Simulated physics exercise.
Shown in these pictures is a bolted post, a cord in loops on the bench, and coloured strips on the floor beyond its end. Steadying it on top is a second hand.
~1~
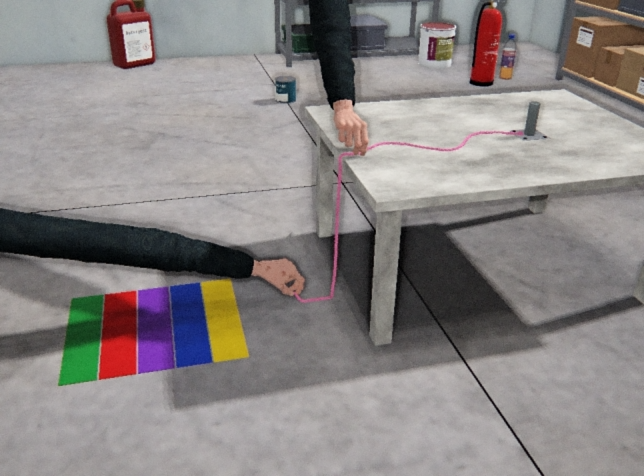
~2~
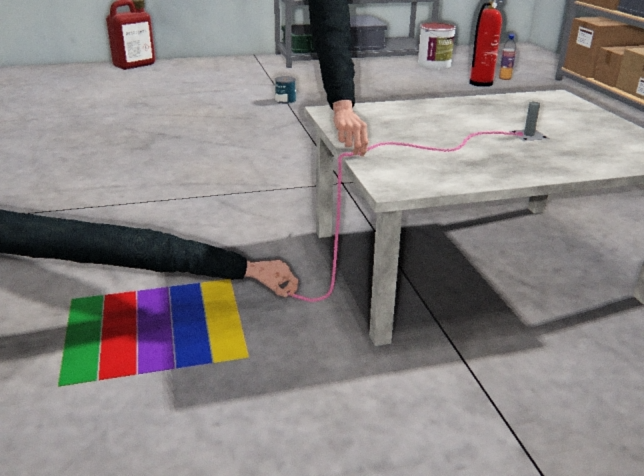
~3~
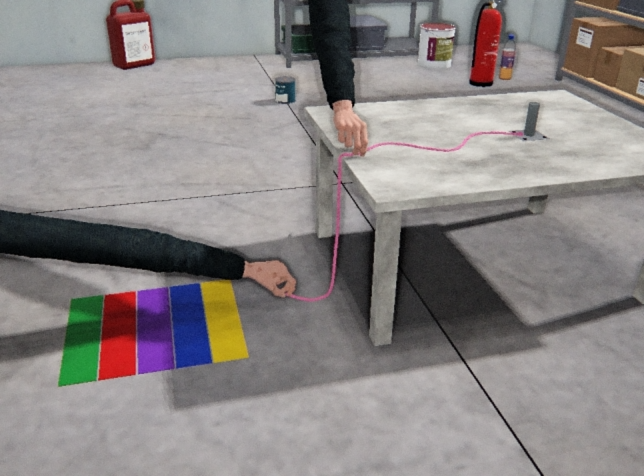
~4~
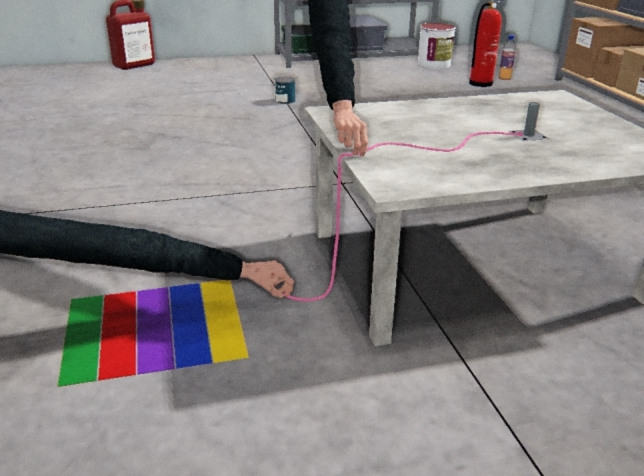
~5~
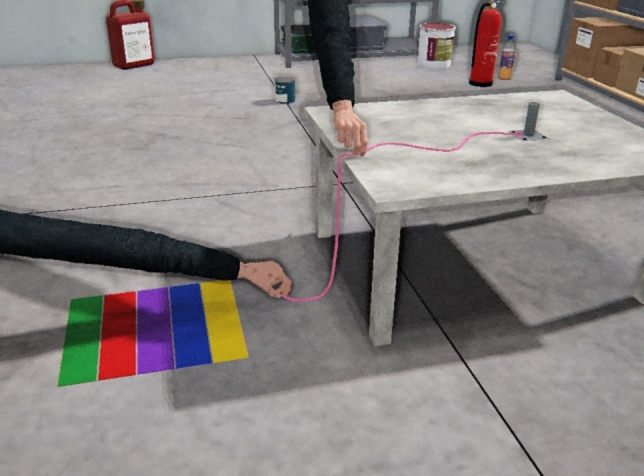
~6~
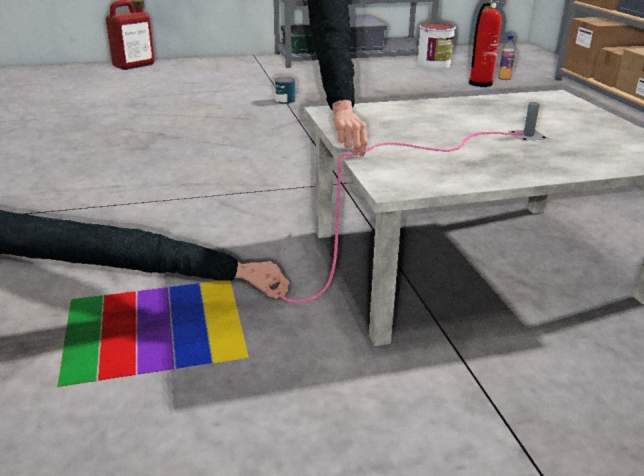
In a workshop, a hand near the floor draws a pink cord's end slightly left.
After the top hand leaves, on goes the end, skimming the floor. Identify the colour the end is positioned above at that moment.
It is positioned above purple.
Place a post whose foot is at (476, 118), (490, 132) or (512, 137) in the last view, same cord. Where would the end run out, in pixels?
Try by try: (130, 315), (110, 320) and (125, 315).
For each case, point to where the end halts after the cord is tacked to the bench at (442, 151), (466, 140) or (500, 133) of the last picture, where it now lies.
Per try (px, approx.): (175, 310); (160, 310); (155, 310).
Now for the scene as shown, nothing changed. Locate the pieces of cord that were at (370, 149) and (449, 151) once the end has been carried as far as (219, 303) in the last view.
Point one: (343, 155); point two: (425, 146).
Soon after, end near (219, 303); over yellow.
Then, end near (176, 309); over blue.
At full stretch, end near (151, 312); over purple. The end stops over the purple strip.
